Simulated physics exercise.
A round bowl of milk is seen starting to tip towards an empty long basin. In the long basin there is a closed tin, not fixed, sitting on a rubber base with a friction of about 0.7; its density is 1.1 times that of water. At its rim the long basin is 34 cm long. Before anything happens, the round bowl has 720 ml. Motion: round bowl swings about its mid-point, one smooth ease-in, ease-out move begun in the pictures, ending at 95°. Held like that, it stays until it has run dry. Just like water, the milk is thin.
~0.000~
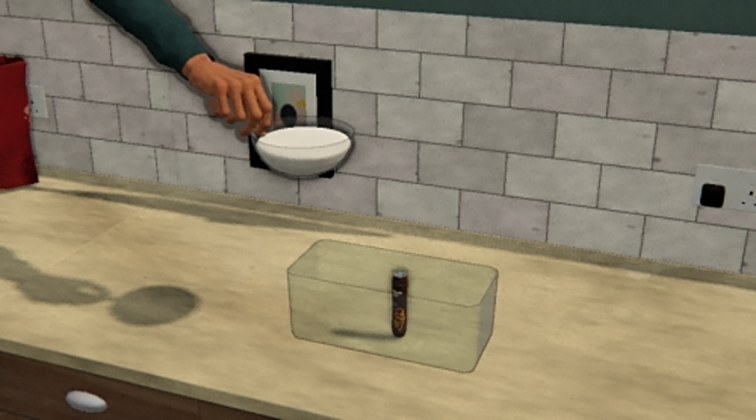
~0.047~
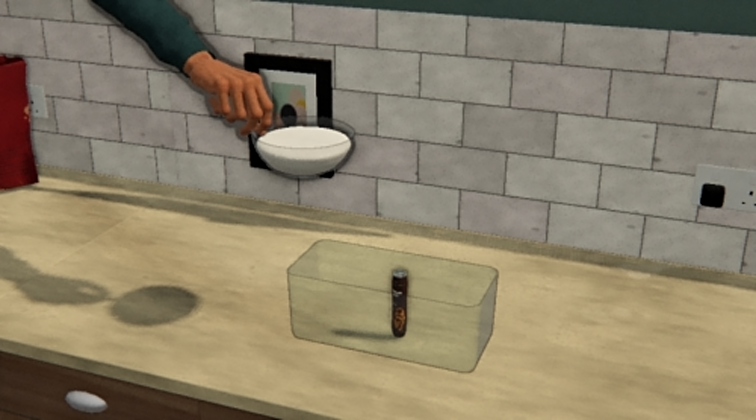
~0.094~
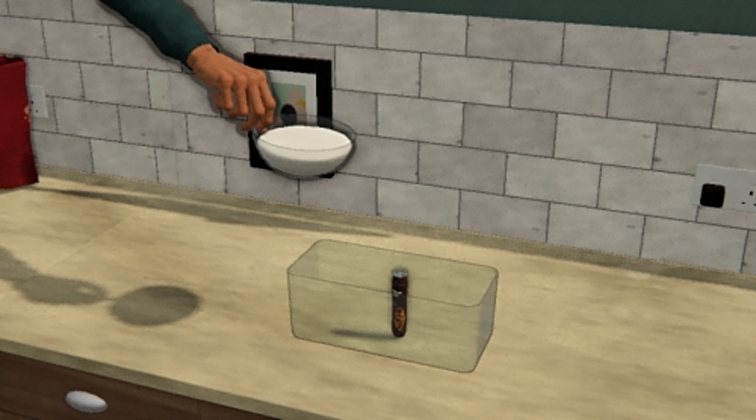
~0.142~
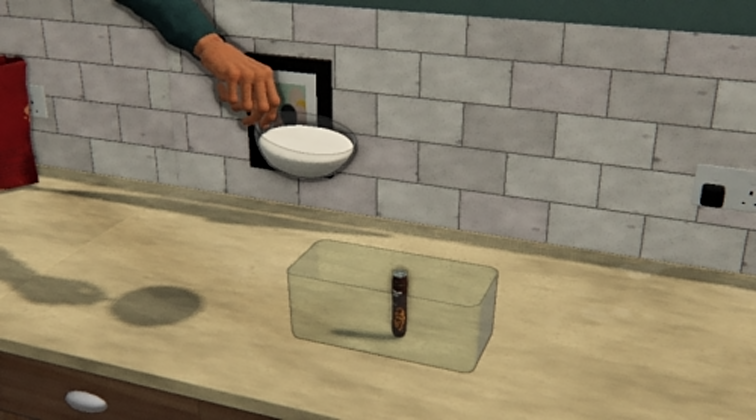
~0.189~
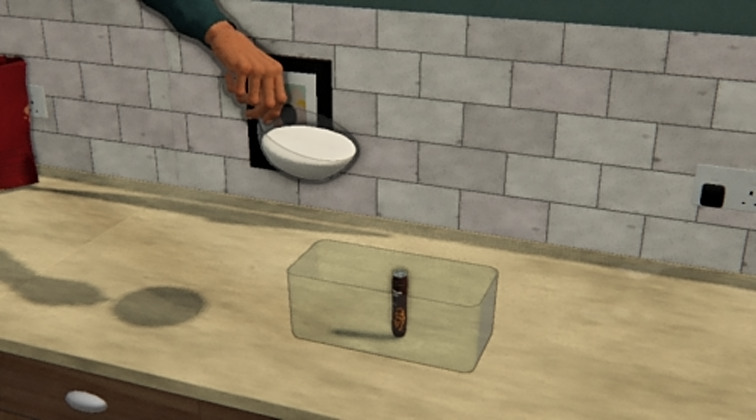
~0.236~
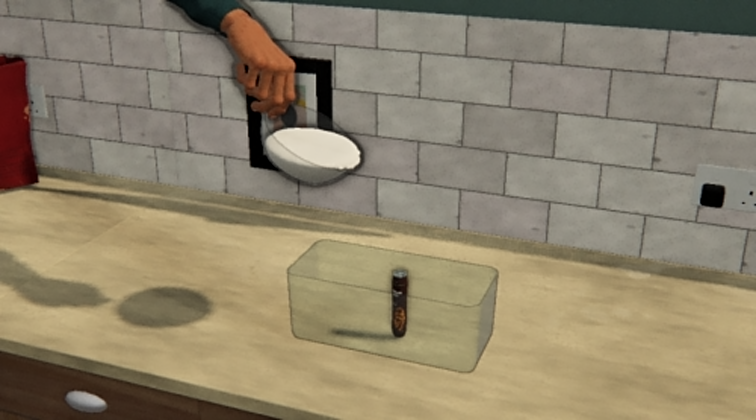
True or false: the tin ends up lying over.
True.
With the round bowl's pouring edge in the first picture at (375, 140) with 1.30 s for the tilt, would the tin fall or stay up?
After that, the tin stays vertical.
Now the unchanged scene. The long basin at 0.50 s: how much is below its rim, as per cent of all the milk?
About 24%.
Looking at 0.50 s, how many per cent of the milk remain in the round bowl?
Remaining: Near 12 % of the total.
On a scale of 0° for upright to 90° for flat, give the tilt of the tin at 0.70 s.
It leans about 5° from upright.
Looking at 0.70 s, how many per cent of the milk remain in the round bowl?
Share remaining: Approx. 0 %.
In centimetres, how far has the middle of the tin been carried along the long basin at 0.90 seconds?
The tin is about 4 cm from where it started.
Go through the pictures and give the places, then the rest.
In the first frame, it leans 0°; its right rim is at (350, 139); the milk meets the walls at (263, 135) and (349, 146); the long basin's rim runs from (303, 256) to (489, 289); the tin's top is at (400, 276).
In the second frame, it leans 1°; its right rim is at (351, 140); the milk meets the walls at (263, 135) and (349, 147).
In the third frame, it leans 5°; its right rim is at (352, 143); the milk meets the walls at (264, 133) and (349, 149).
In the fourth frame, it leans 12°; its right rim is at (353, 149); the milk meets the walls at (266, 132) and (351, 151).
In the fifth frame, it leans 20°; its right rim is at (353, 157); the milk meets the walls at (269, 132) and (354, 153).
In the sixth frame, it leans 30°; its right rim is at (353, 166); the milk meets the walls at (272, 133) and (350, 157); 3 per cent is over the edge.
By 0.50 s the tilt is 87° and 13 per cent is still to pour; the tin stands where it began.
By 0.70 s the tilt is 95° and 0 per cent is still to pour; the tin stands 2 cm from where it began.
By 0.90 s the tilt is 95° and 0 per cent is still to pour; the tin leans 24°.
By 1.12 s the tilt is 95° and 0 per cent is still to pour; the tin lies on its side.
At rest the tin lies on its side.
